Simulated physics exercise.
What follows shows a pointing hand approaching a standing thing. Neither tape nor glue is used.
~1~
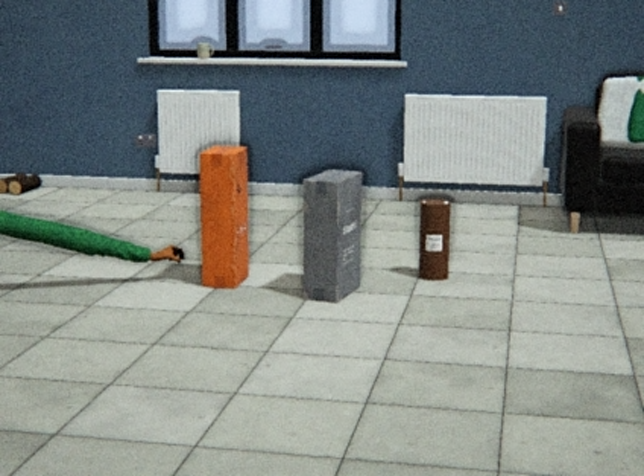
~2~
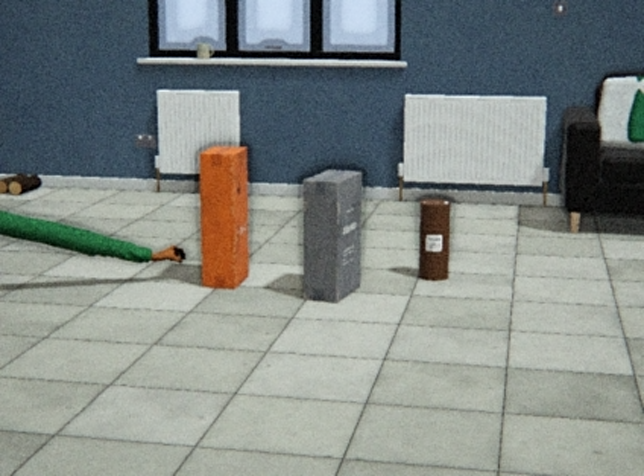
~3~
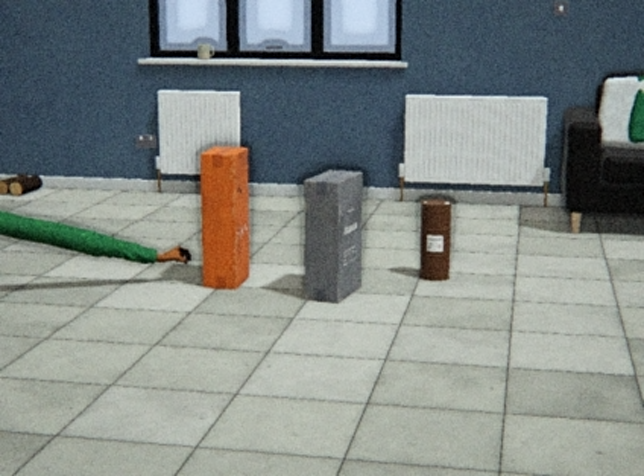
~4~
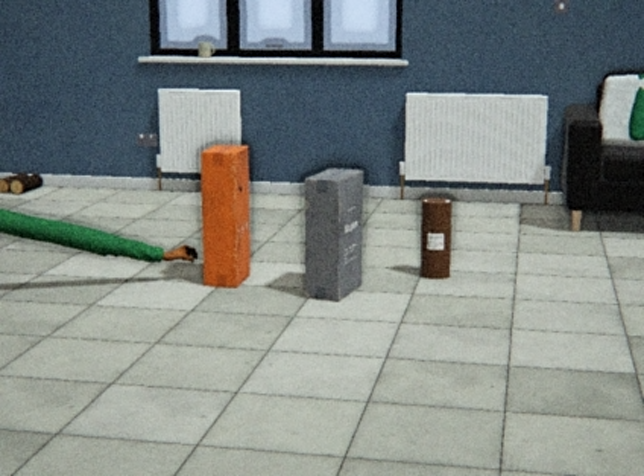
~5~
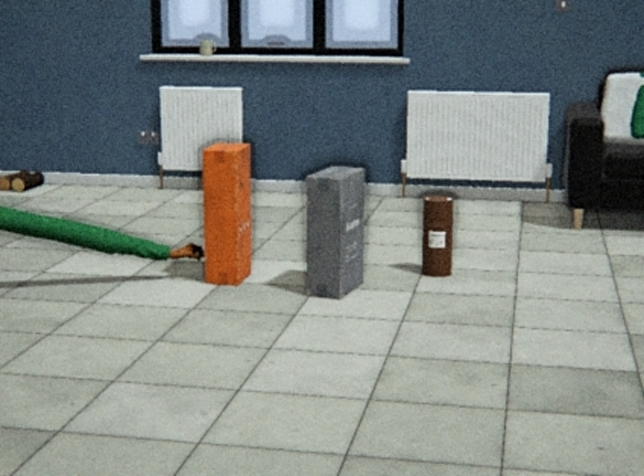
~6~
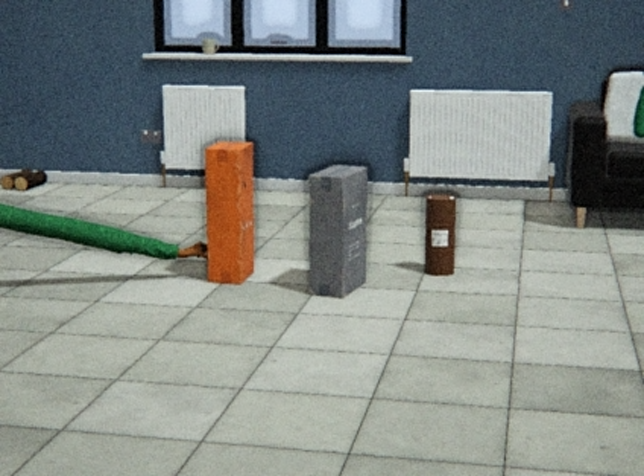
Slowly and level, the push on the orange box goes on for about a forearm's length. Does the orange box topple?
No.
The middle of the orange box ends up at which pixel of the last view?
It winds up at roughly (302, 215).
Then, 0.50 s later than the last frame, orange box moved a little near (252, 213).
Then, 1.10 s later than the last frame, orange box moved about its own width near (282, 215).
When it is over, moved from the start, orange box. End places, in pixels of the last picture, orange box near (302, 215).
